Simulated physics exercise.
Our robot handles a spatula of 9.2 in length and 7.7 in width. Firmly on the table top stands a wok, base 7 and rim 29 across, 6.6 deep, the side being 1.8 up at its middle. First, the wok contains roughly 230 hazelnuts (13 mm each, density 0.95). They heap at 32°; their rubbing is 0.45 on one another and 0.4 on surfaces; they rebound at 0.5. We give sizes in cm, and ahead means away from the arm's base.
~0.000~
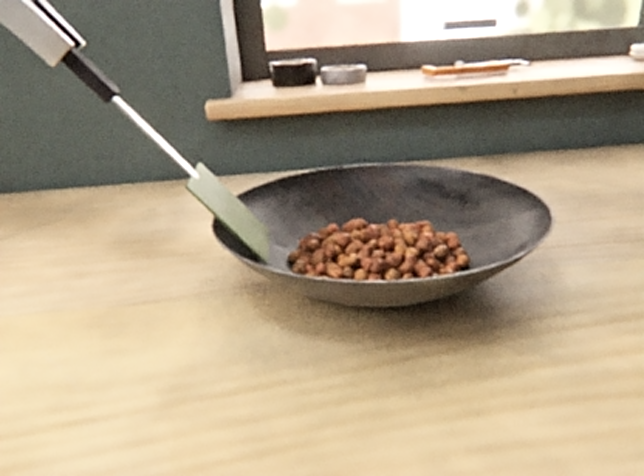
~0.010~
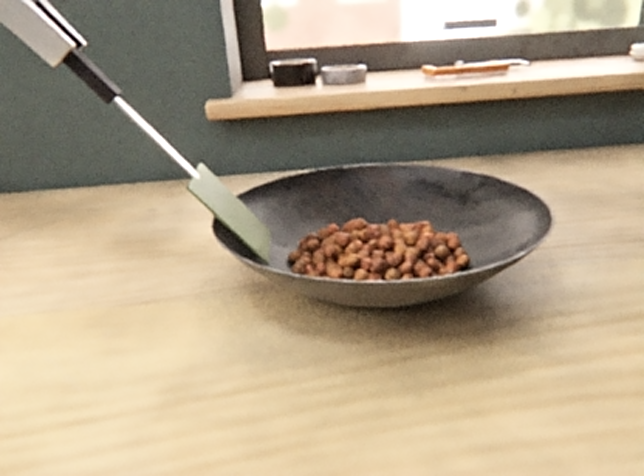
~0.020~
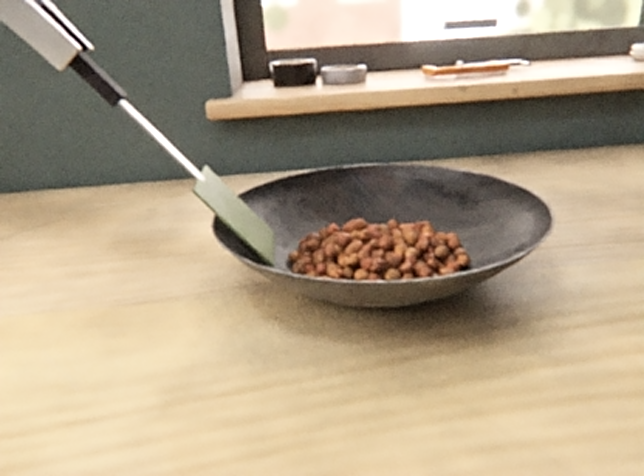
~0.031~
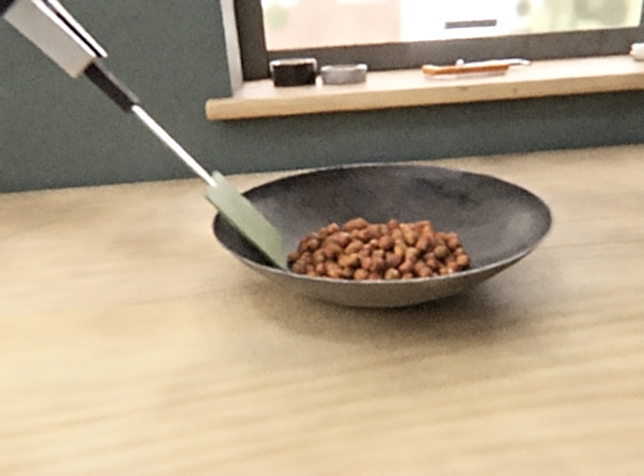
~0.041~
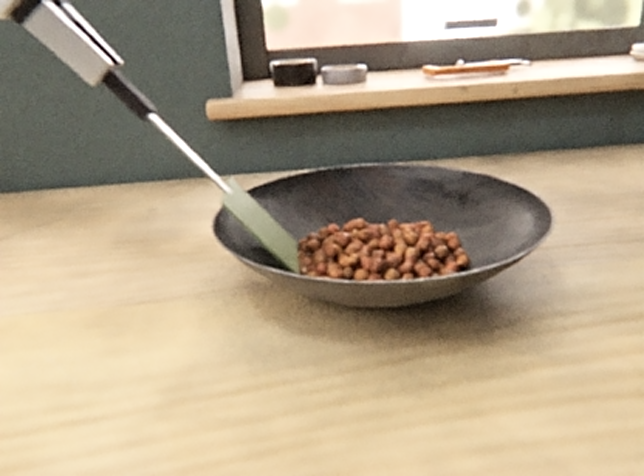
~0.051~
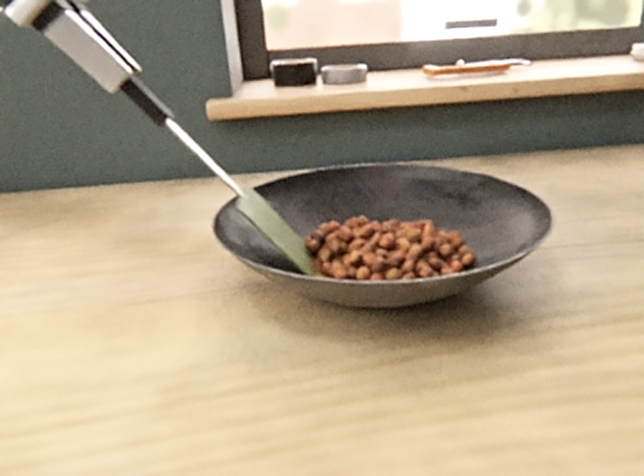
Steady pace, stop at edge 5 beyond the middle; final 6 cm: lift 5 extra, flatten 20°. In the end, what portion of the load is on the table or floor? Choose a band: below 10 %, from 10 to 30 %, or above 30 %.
That share falls between 10 and 30 %.
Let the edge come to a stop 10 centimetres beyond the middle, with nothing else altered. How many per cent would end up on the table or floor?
Result: Approx. 40 %.
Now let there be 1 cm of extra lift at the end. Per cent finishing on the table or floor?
I'd say close to 10 per cent.
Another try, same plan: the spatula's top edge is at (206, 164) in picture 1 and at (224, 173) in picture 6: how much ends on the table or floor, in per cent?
Off the vessel, on the table or floor: Some 0 percent.
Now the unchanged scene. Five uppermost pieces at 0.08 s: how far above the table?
Height: Some 5 cm.
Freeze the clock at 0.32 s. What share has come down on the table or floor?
Share at that moment: About 5 %.
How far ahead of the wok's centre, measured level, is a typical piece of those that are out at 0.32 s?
About 24 cm.
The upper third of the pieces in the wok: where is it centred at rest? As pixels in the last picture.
The centre sits close to (453, 233).
By 0.08 s, sloping 52°, highest piece 6 above the table; 232 in the wok.
By 0.11 s, sloping 46°, highest piece 7 above the table; 232 in the wok.
By 0.32 s, sloping 32°, highest piece 10 above the table; 197 in the wok, 15 on the table or floor, 20 on the blade or in flight.
By 1.37 s, sloping 32°, highest piece 5 above the table; 196 in the wok, 36 on the table or floor.
Final count, 196 in the wok, 36 on the table or floor. That is 16 % on the table or floor.
